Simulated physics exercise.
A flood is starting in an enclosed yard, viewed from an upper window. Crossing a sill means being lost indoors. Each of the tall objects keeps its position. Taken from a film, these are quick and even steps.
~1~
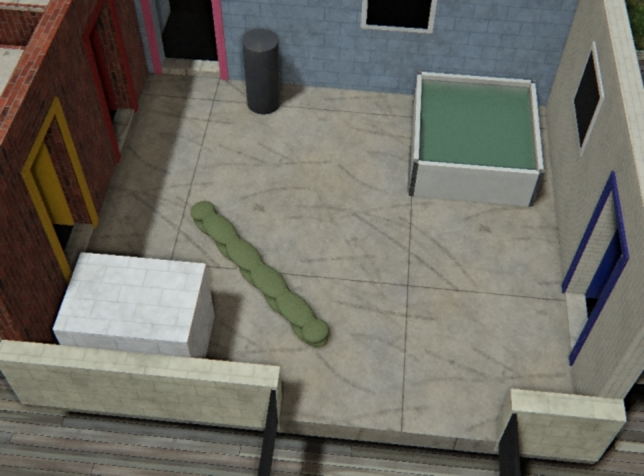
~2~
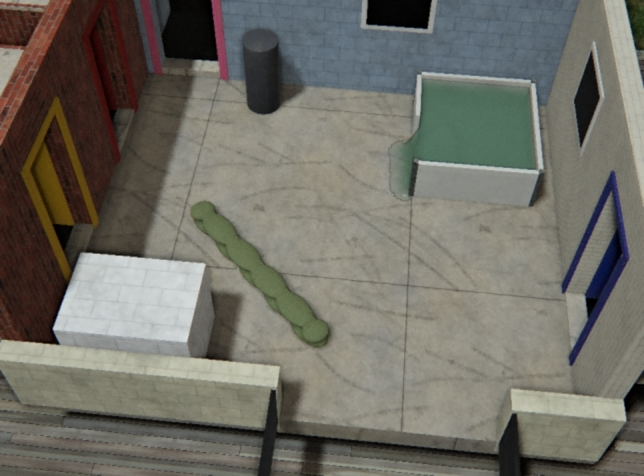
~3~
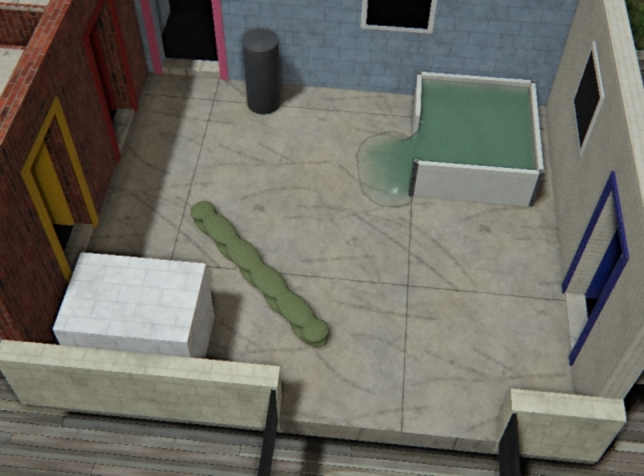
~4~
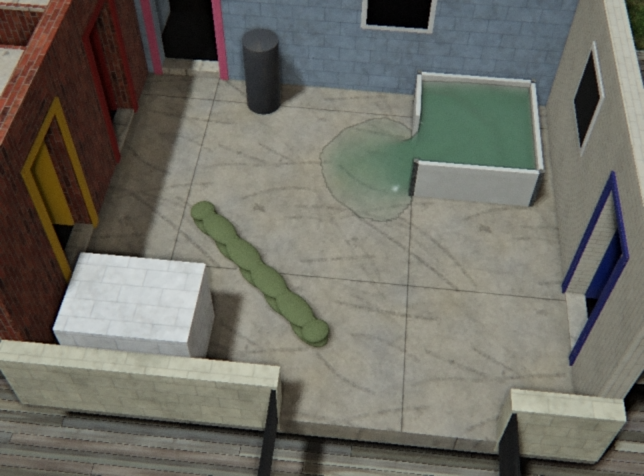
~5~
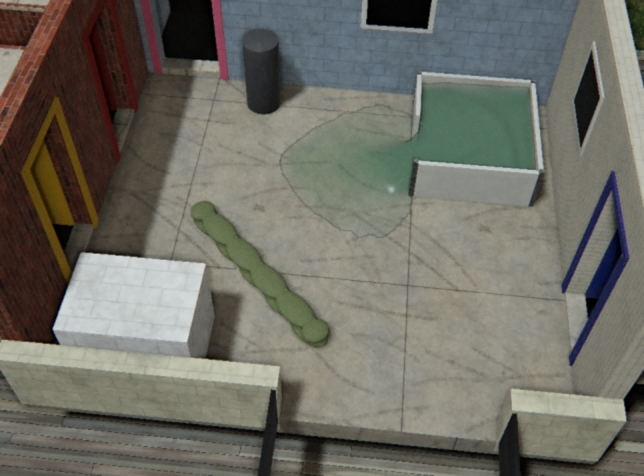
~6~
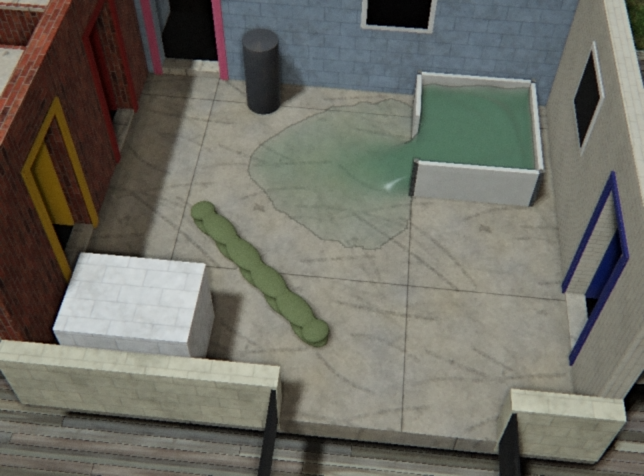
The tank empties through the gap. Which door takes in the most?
The red door.
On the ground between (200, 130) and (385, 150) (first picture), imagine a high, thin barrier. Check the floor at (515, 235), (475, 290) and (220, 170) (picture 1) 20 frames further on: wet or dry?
One by one: Unwetted, unwetted, submerged.
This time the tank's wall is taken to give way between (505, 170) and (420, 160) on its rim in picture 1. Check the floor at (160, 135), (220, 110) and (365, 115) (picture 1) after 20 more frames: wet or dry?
Untouched, untouched, untouched.
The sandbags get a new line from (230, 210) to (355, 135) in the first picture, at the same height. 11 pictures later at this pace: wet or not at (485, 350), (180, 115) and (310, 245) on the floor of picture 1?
Going through them, I'd say unwetted, unwetted and swamped.
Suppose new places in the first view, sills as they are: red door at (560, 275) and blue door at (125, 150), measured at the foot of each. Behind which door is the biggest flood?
Answer: The blue door.
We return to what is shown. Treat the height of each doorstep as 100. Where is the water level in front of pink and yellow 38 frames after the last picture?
Near 70 per cent and 50 per cent, respectively.
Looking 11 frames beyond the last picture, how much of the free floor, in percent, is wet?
Estimate: Near 40 %.
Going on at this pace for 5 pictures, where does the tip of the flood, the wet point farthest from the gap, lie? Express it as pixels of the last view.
Point: (117, 165) in the last picture's pixels.
A moment on, water covers 30 % of the floor; red door not reached, blue door not reached, yellow door not reached, pink door not reached.
Next, water covers 40 % of the floor; red door a trickle in, blue door not reached, yellow door wet at the sill, nothing in, pink door not reached.
Then, water covers 55 % of the floor; red door some in, blue door not reached, yellow door wet at the sill, nothing in, pink door wet at the sill, nothing in.
Later, water covers 70 % of the floor; red door a lot in, blue door wet at the sill, nothing in, yellow door wet at the sill, nothing in, pink door wet at the sill, nothing in.
In the end, water covers 90 % of the floor; red door a lot in, blue door a trickle in, yellow door a trickle in, pink door wet at the sill, nothing in; the red door has let in the most.
